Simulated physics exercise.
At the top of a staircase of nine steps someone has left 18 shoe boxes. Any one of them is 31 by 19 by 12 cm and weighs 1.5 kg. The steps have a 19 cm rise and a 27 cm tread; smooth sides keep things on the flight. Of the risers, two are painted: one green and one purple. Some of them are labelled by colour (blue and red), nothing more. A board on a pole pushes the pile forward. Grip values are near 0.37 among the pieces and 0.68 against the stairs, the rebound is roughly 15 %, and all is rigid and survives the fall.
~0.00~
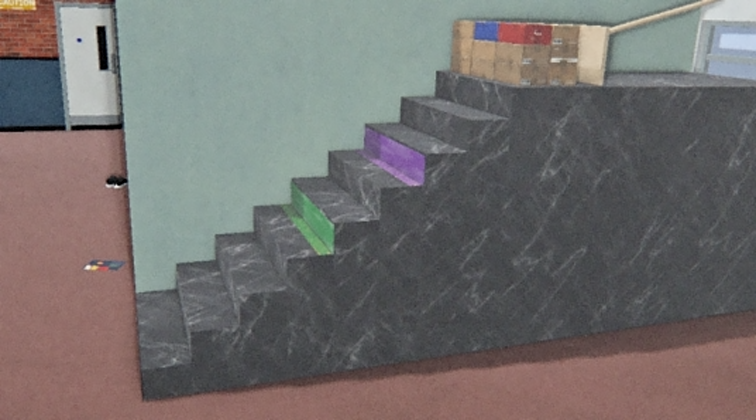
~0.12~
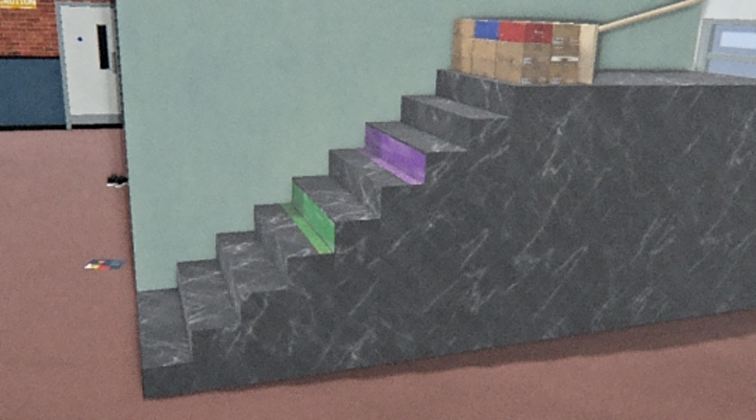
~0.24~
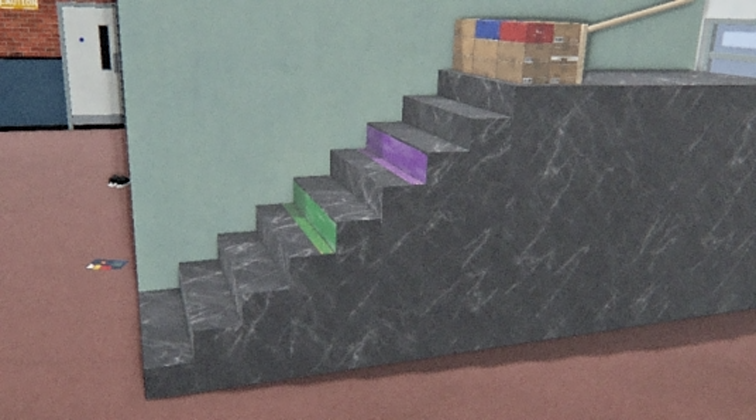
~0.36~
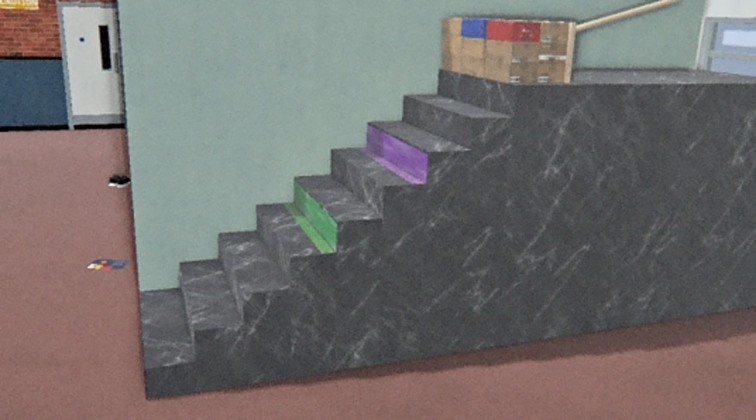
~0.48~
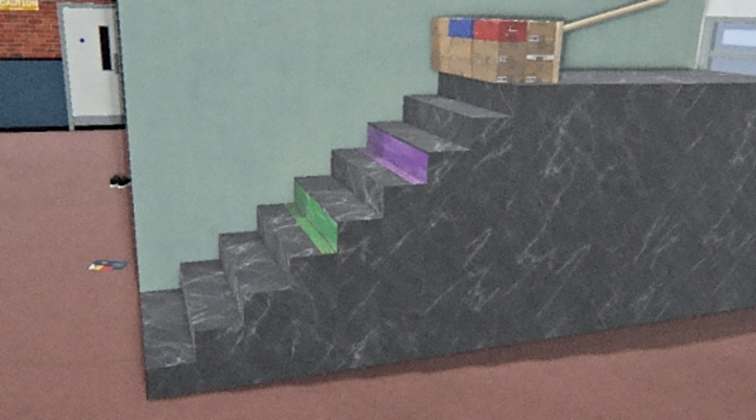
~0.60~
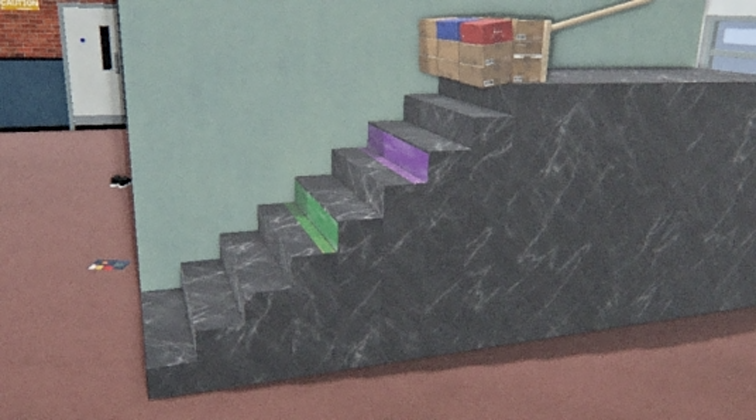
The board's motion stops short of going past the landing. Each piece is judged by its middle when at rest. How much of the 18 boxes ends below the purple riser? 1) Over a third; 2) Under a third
1, over a third.
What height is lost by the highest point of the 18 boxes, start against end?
28 cm.
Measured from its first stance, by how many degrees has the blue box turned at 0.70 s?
Some 15°.
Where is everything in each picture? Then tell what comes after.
In the first picture (each place is the centre of the face we see best), board (607, 39) 64 cm from the edge; purple riser, near end, (410, 181); green riser, near end, (321, 249); blue box (486, 31); red box (538, 35); all in place.
In the second picture, board (596, 37) 55 cm from the edge; blue box (486, 30).
In the third picture, board (585, 36) 46 cm from the edge; blue box (487, 30); 6 have shifted.
In the fourth picture, board (573, 35) 38 cm from the edge; blue box (471, 28) moved 12 cm; red box (527, 32) moved 10 cm; 18 have shifted.
In the fifth picture, board (560, 35) 29 cm from the edge; blue box (459, 28) moved 21 cm; red box (513, 32) moved 19 cm; 18 have shifted.
In the sixth picture, board (548, 34) 20 cm from the edge; purple riser, near end, (414, 179); green riser, near end, (325, 247); red box (498, 33) tilted 9°; blue box (446, 31) tilted 6°; steepest lean 9°, the box at (497, 75); 18 have shifted.
By 0.70 s, none of the 18 boxes below the purple riser, 18 disturbed; red box tilted 23°, 9 cm lower; blue box tilted 16°, 9 cm lower.
By 0.96 s, none of the 18 boxes below the purple riser, 18 disturbed; red box tilted 38°, 25 cm lower; blue box tilted 34°, 25 cm lower.
By 1.36 s, 9 of the 18 boxes below the purple riser; blue box on its side; red box on its side.
By 1.88 s, 11 of the 18 boxes below the purple riser; blue box upside down; red box upside down.
When it is over (2.9 s), 11 of the 18 boxes below the purple riser; blue box upside down; red box upside down. That is 61 per cent. In pixels of the last frame, middles, blue box near (335, 189), red box near (346, 189).
